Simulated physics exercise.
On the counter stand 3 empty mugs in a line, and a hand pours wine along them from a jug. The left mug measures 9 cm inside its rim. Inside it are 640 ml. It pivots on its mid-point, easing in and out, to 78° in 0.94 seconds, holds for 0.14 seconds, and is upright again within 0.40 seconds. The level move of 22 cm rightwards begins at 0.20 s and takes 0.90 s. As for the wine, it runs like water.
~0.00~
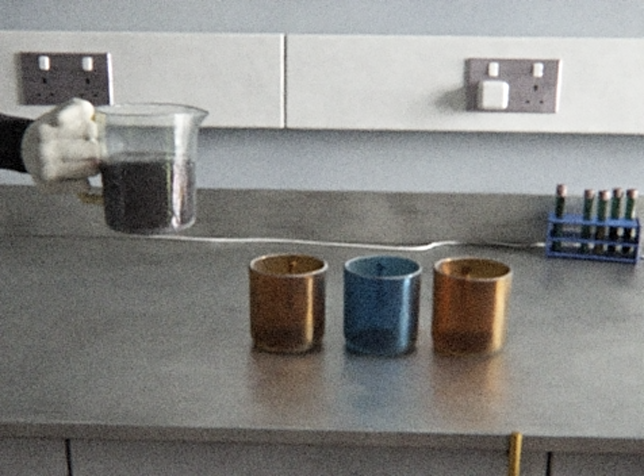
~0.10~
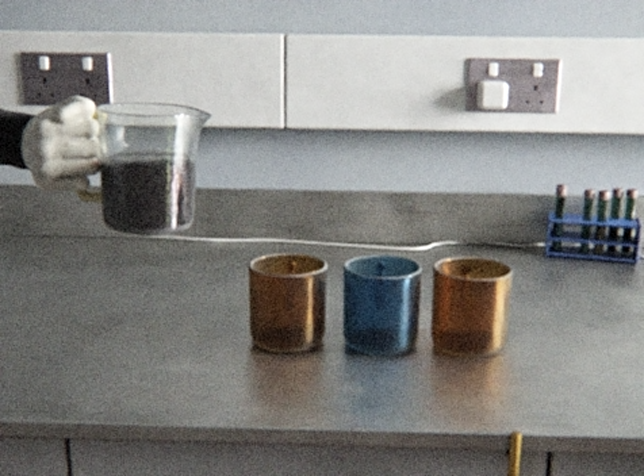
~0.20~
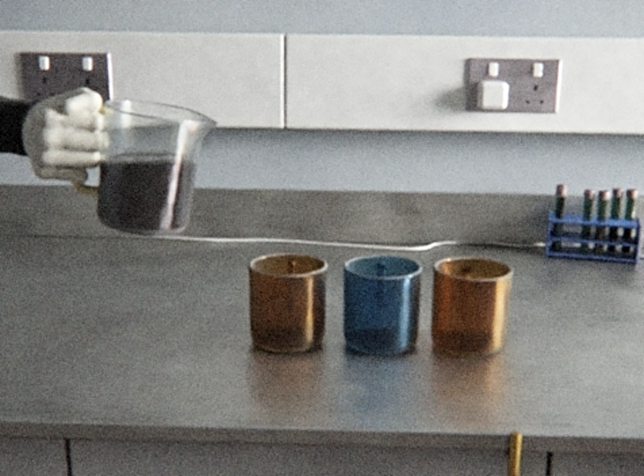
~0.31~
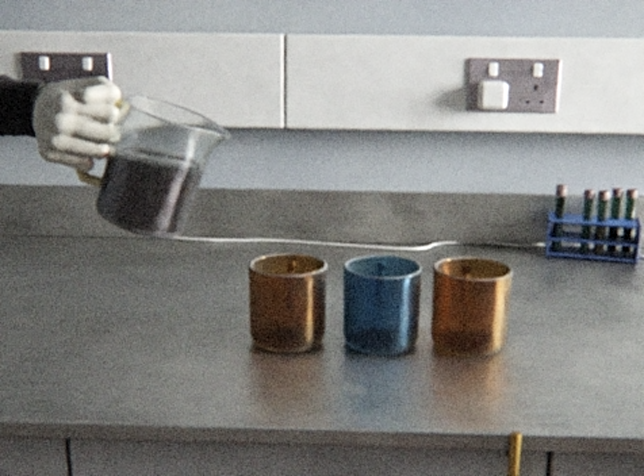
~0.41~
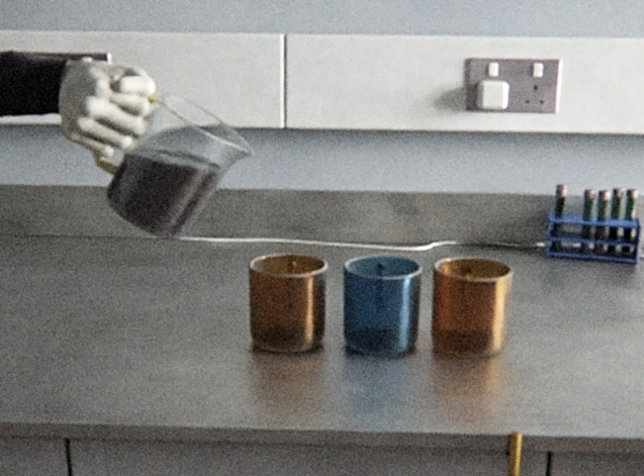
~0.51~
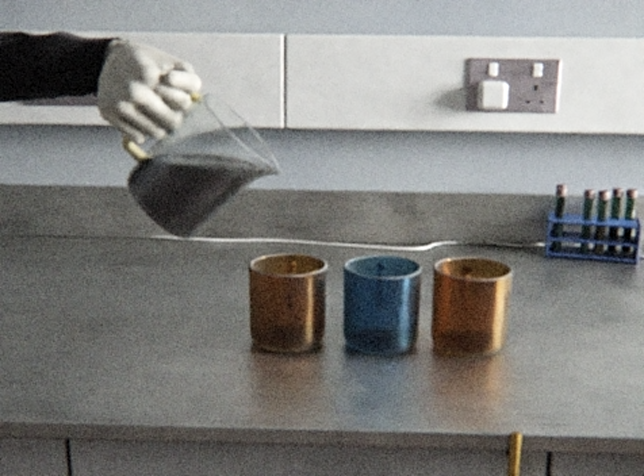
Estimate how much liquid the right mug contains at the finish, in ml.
I would say 330 millilitres.
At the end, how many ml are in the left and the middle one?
Final volumes - left near 0 ml, middle near 60 ml.
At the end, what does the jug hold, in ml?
About 180 ml.
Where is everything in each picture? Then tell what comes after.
It leans 0°; its right rim is at (209, 112); the wine meets the walls at (115, 155) and (183, 157); the left mug's rim runs from (250, 265) to (325, 267); the middle mug's rim runs from (345, 267) to (420, 269); the right mug's rim runs from (435, 269) to (511, 271), in the first picture.
It leans 2°; its right rim is at (211, 115); the wine meets the walls at (115, 156) and (184, 156), in the second picture.
It leans 9°; its right rim is at (217, 122); the wine meets the walls at (116, 156) and (185, 157), in the third picture.
It leans 19°; its right rim is at (231, 136); the wine meets the walls at (115, 158) and (193, 164), in the fourth picture.
It leans 31°; its right rim is at (254, 153); the wine meets the walls at (125, 166) and (216, 168), in the fifth picture.
It leans 44°; its right rim is at (282, 173); the wine meets the walls at (144, 164) and (255, 165), in the sixth picture.
After 0.77 s the tilt is 72° and from the left they hold 0 ml, 15 ml, 0 ml, the jug 560 ml, and 0 ml is on the counter.
After 0.95 s the tilt is 78° and from the left they hold 0 ml, 60 ml, 40 ml, the jug 360 ml, and 15 ml is on the counter.
After 1.15 s the tilt is 73° and from the left they hold 0 ml, 60 ml, 240 ml, the jug 205 ml, and 50 ml is on the counter.
After 1.36 s the tilt is 16° and from the left they hold 0 ml, 60 ml, 325 ml, the jug 180 ml, and 60 ml is on the counter.
In the end from the left they hold 0 ml, 60 ml, 335 ml, the jug 180 ml, and 60 ml is on the counter.
